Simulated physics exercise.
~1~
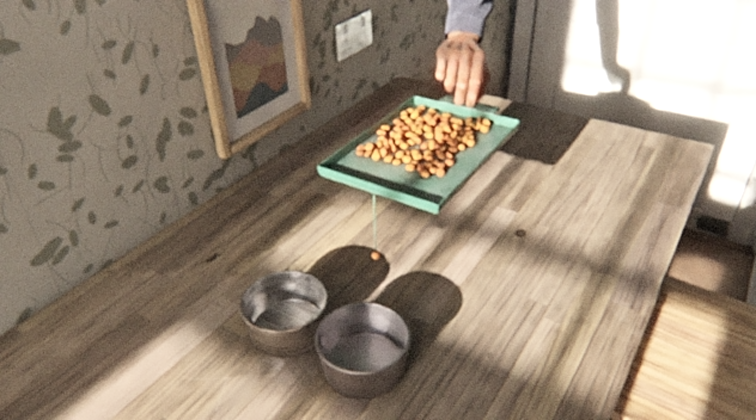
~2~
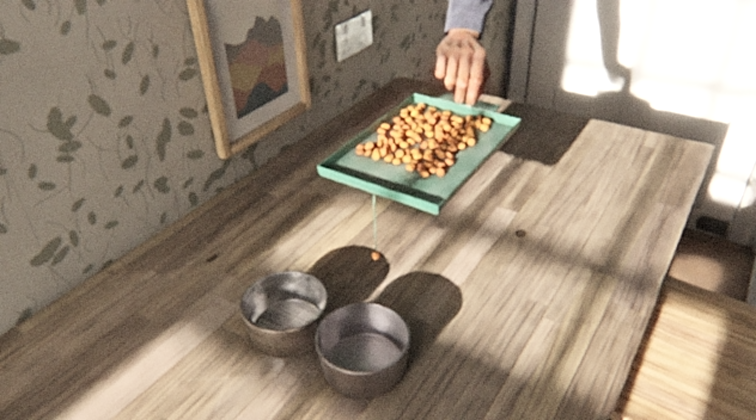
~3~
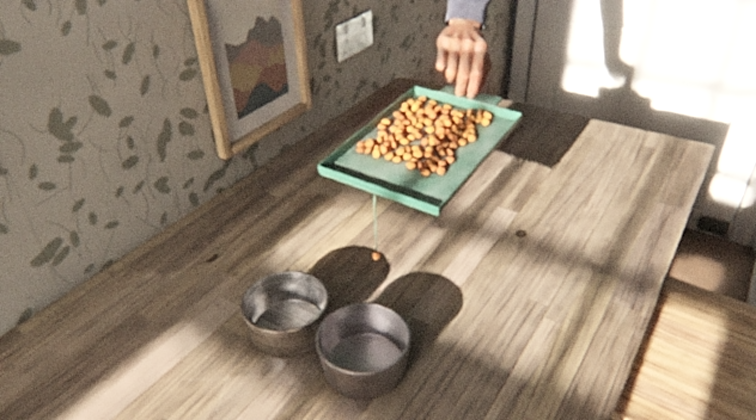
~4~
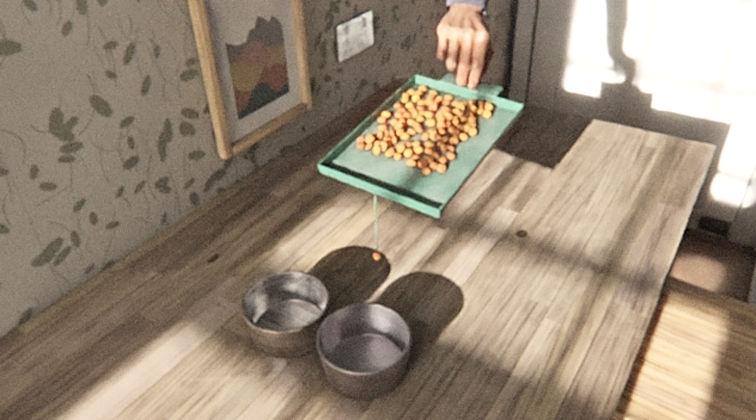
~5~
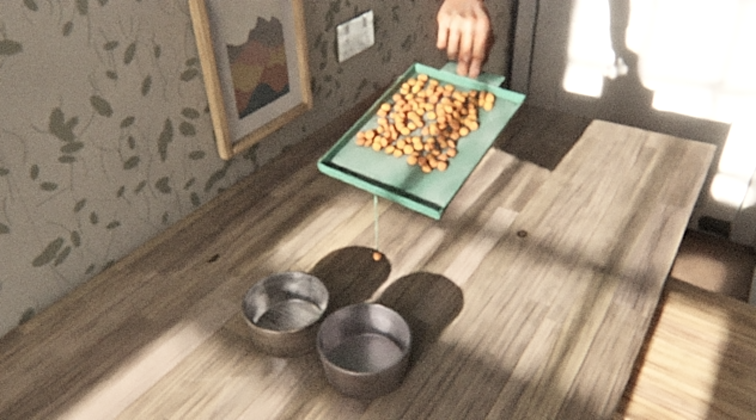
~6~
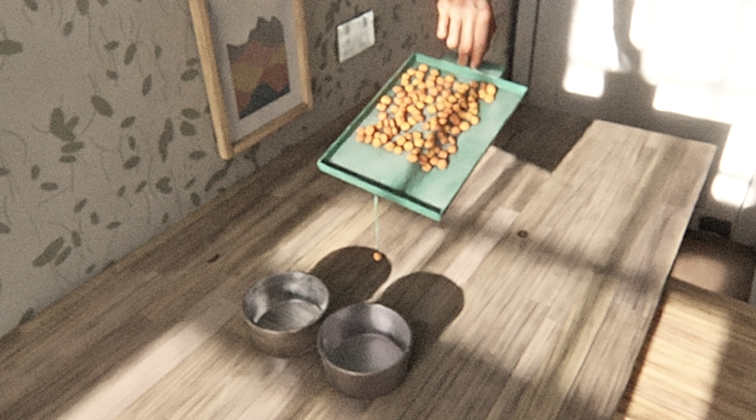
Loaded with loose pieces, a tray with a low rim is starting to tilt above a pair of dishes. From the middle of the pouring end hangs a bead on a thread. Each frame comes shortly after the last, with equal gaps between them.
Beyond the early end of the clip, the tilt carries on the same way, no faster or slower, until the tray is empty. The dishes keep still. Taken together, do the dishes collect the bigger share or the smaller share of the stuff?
The smaller share.
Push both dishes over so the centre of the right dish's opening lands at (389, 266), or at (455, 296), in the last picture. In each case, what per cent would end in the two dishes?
First position: Some 30 %; second position: Some 70 %.
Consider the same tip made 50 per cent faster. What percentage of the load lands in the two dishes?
It would be around 10 per cent.
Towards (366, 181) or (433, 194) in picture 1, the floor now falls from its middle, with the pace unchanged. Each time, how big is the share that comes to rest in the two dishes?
About 10 % and about 0 %.
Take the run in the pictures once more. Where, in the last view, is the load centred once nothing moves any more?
Roughly at (414, 325), give or take.
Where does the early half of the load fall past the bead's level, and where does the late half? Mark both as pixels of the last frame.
At about (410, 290), then at (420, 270).
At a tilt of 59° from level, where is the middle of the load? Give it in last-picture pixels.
(413, 190).
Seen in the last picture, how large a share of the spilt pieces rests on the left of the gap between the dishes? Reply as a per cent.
Roughly 0 in a hundred.
Shortly afterwards, tray tipped steeply; all but a few on the tray; a little in the air.
Next, tray tipped right over; near a third on the tray; only a few in the right dish; near half outside both; a little in the air.
Some moments later, tray tipped past a quarter turn; only a few in the right dish; all but a few outside both.
In the end, tray tipped past a quarter turn; only a few in the right dish; none at all in the left dish; all but a few outside both.
